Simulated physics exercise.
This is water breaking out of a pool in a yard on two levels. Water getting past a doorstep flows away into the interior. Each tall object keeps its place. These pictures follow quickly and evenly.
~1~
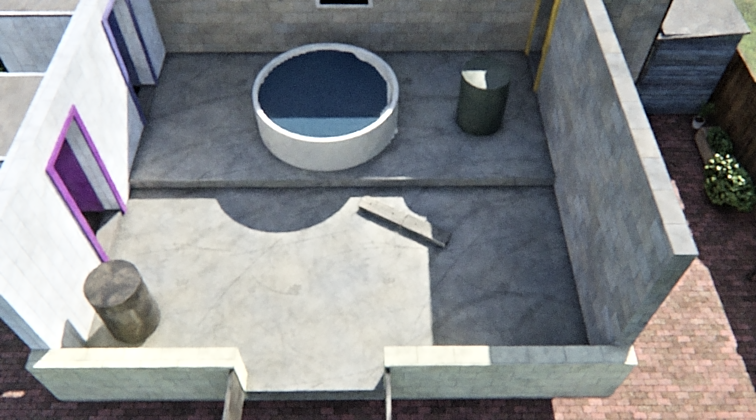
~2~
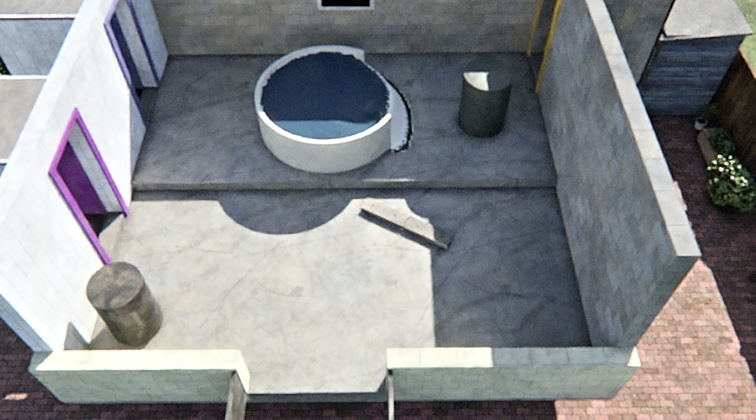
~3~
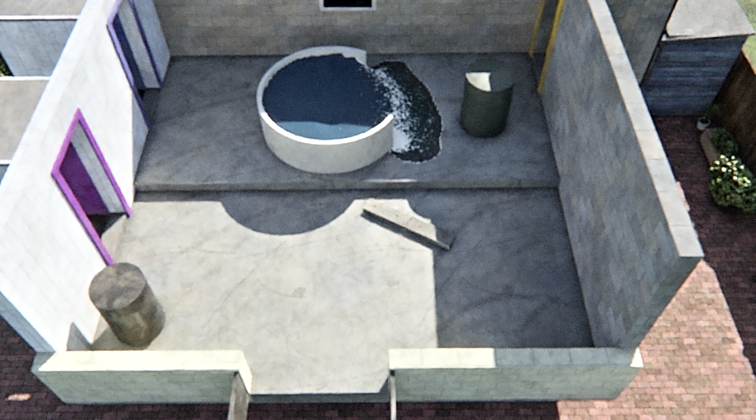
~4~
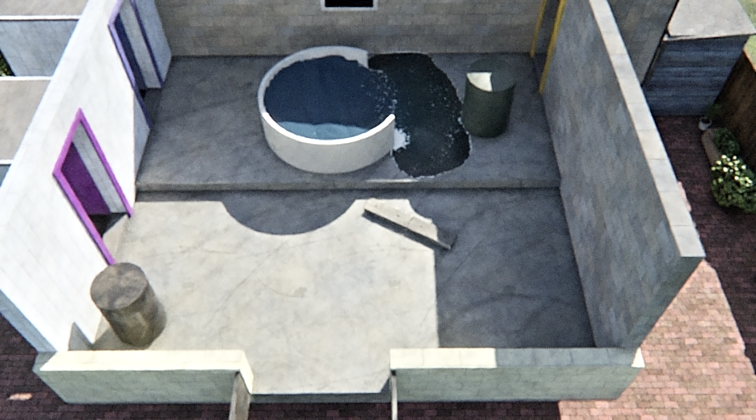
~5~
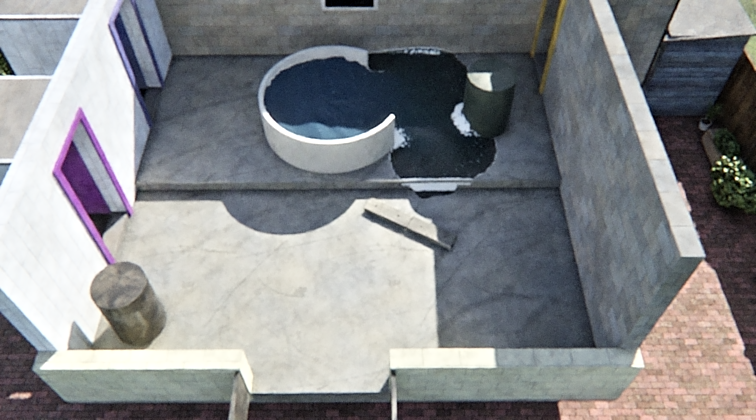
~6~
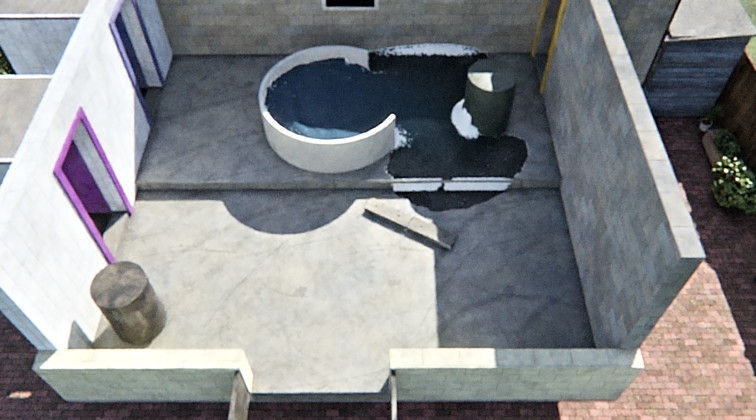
Dark water bursts from the right side of a round white pool on the upper level of a walled yard, spreads across the concrete, surges around a green barrel, and spills over the step onto the lower level.
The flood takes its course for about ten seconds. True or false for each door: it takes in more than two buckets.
For the blue door, false; for the yellow door, true; for the purple door, false.
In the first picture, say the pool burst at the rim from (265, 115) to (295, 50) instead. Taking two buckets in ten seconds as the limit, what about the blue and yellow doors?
Result - blue door: Above threshold, yellow door: Below threshold.
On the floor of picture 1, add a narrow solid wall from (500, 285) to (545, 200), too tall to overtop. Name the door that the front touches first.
Answer - the yellow one.
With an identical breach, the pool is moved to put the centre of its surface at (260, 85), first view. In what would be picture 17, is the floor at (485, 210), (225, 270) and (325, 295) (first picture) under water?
Taking them in the order asked: Inundated, then spared, then spared.
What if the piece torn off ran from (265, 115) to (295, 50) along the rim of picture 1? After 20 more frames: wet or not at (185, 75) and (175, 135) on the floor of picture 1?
Soaked, then soaked.
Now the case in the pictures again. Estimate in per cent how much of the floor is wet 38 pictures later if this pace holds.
I reckon 60 per cent or so.
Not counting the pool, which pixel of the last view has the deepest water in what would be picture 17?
Deepest point: About (524, 53).
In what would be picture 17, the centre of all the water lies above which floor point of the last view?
About (413, 114) in the last view.
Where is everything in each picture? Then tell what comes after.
In the first frame, the round tank at (326, 93) is whole and still.
In the second frame, water pours out at (393, 99) and has run to (396, 149).
In the third frame, the front is at (420, 158), out from the gap at (395, 103).
In the fourth frame, the front is at (455, 163), out from the gap at (396, 103).
In the fifth frame, water pours out at (396, 103) and has run to (488, 160).
In the sixth frame, water pours out at (397, 103) and has run to (515, 168).
A moment on, water covers 25 % of the floor; the blue door not reached, the yellow door under two buckets in, the purple door not reached.
Next, water covers 30 % of the floor; the blue door not reached, the yellow door far over two buckets in, the purple door not reached.
Then, water covers 40 % of the floor; the blue door not reached, the yellow door far over two buckets in, the purple door not reached.
Later, water covers 60 % of the floor; the blue door not reached, the yellow door far over two buckets in, the purple door not reached.
In the end, water covers 90 % of the floor; the blue door wet at the sill, nothing in, the yellow door far over two buckets in, the purple door wet at the sill, nothing in.
